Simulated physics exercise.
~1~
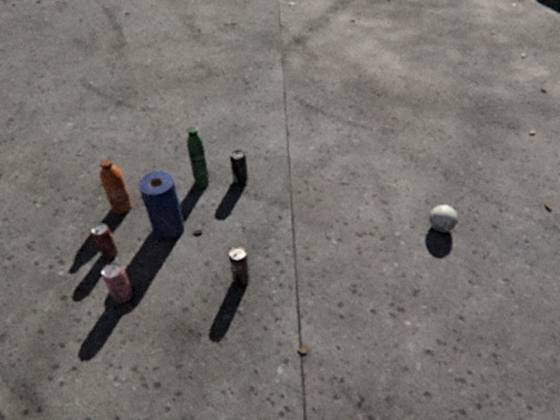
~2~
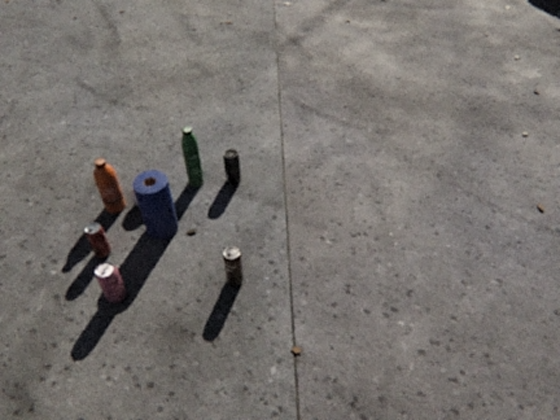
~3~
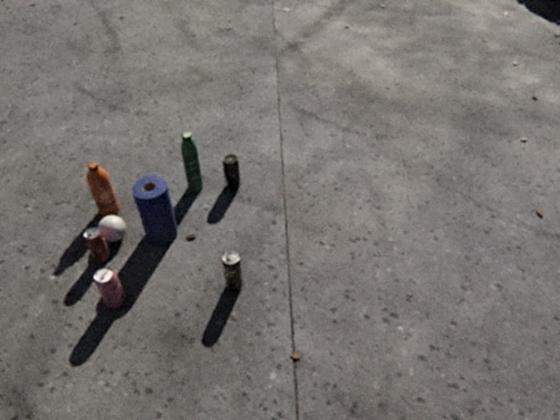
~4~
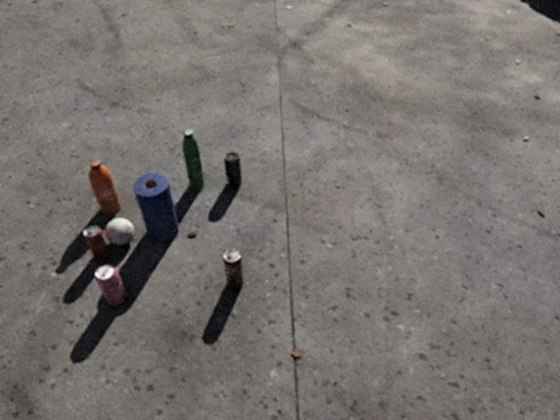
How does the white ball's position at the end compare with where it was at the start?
At the start the white ball is alone on the right side of the concrete. By the end it is on the left, among the bottles and cans, between the red can and the blue roll.
White ball rolling left across concrete into a group of bottles and cans, ending beside the red can with everything still standing.
